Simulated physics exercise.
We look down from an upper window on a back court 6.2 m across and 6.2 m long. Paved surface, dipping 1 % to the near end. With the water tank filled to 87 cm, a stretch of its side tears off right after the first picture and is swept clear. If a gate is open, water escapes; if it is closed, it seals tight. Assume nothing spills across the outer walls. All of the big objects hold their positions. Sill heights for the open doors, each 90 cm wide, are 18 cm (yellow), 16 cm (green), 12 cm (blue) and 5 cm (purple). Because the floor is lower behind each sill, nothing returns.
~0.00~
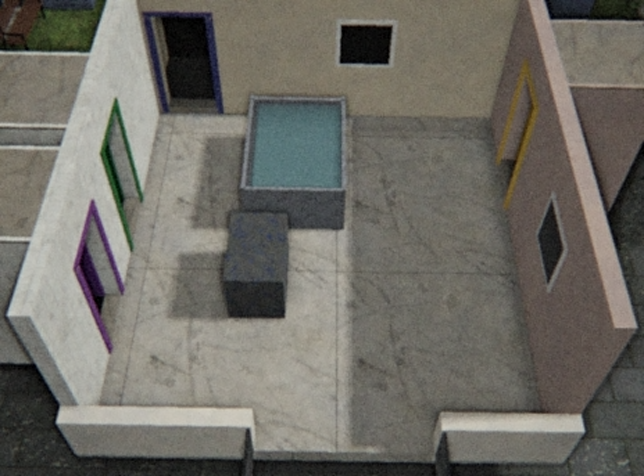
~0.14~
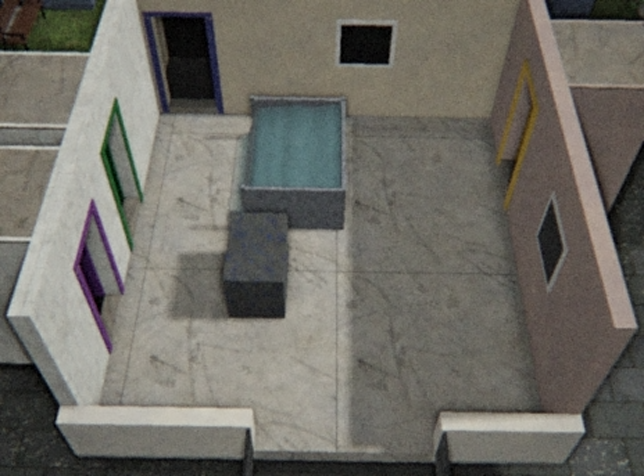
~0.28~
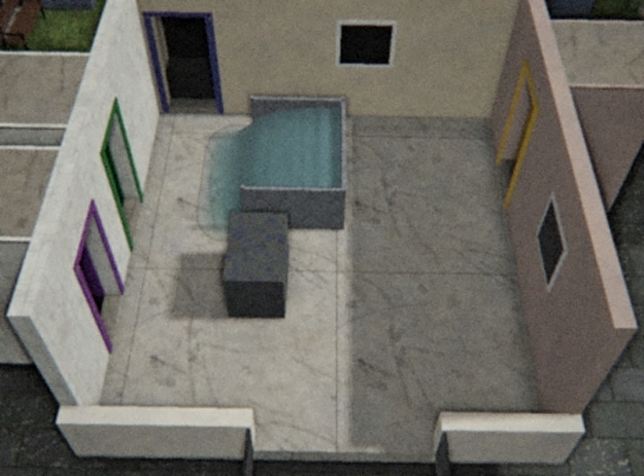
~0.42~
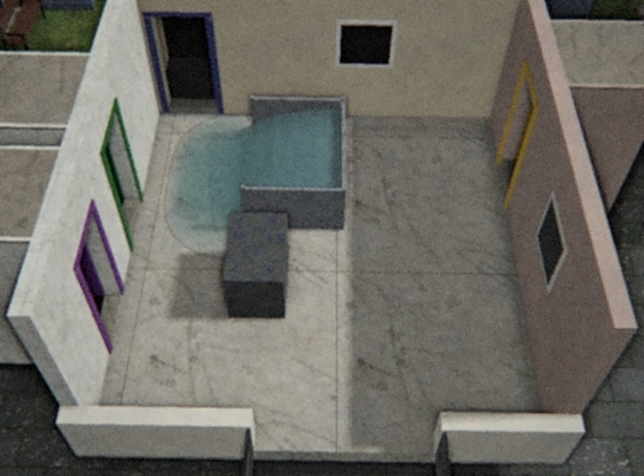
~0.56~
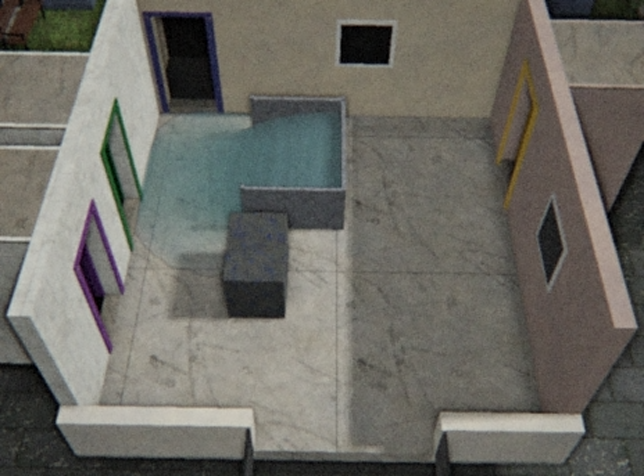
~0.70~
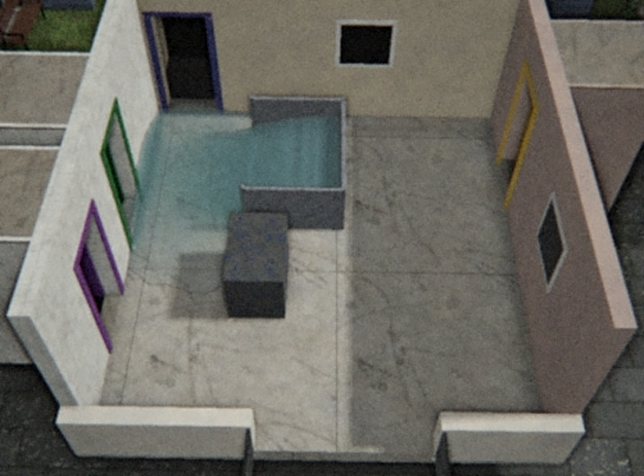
Water pours from the tank's open left side and spreads across the pale paving toward the green-framed door.
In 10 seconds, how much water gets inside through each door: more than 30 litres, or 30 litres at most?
Outcome: The yellow door will not let too much through; the green door will let too much through; the blue door will let too much through; the purple door will let too much through.
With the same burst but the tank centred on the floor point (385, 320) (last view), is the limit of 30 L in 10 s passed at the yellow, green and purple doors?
Against the limit, the yellow door stays within it, the green door stays within it and the purple door exceeds it.
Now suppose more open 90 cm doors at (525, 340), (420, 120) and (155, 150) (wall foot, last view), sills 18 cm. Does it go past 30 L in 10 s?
Per doorway, in order: Insufficient / insufficient / sufficient.
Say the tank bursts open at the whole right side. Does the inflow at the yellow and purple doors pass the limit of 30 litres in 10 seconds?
Log - yellow: Threshold topped, purple: Threshold not reached.
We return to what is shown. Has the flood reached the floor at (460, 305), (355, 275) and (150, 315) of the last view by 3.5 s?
Listed in sequence, the spots are bone dry, bone dry and drenched.
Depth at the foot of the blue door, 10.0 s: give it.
I'd put it at around 6.5 cm deep.
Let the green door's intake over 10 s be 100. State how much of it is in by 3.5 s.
Around 100 percent.
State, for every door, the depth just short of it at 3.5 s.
Door by door, in cm: Yellow reads 0, green reads 16, blue reads 18, purple reads 8.
After 1.4 s water covers 20 % of the floor and is deepest (58 cm) near (160, 116); yellow door not reached, green door 41 cm at the sill, 89 L in, blue door 35 cm at the sill, 31 L in, purple door 10 cm at the sill, 0 L in.
After 2.2 s water covers 30 % of the floor and is deepest (36 cm) near (160, 116); yellow door not reached, green door 30 cm at the sill, 183 L in, blue door 34 cm at the sill, 173 L in, purple door 11 cm at the sill, 12 L in.
After 3.5 s water covers 45 % of the floor and is deepest (24 cm) near (137, 418); yellow door not reached, green door 16 cm at the sill, 216 L in, blue door 18 cm at the sill, 273 L in, purple door 8 cm at the sill, 26 L in.
After 6.0 s water covers 80 % of the floor and is deepest (17 cm) near (95, 430); yellow door 6 cm at the sill, 0 L in, green door 8 cm at the sill, 217 L in, blue door 5 cm at the sill, 284 L in, purple door 9 cm at the sill, 34 L in.
After 10.0 s water covers 90 % of the floor and is deepest (10 cm) near (493, 437); yellow door 2 cm at the sill, 0 L in, green door 6 cm at the sill, 217 L in, blue door 7 cm at the sill, 284 L in, purple door 8 cm at the sill, 82 L in.
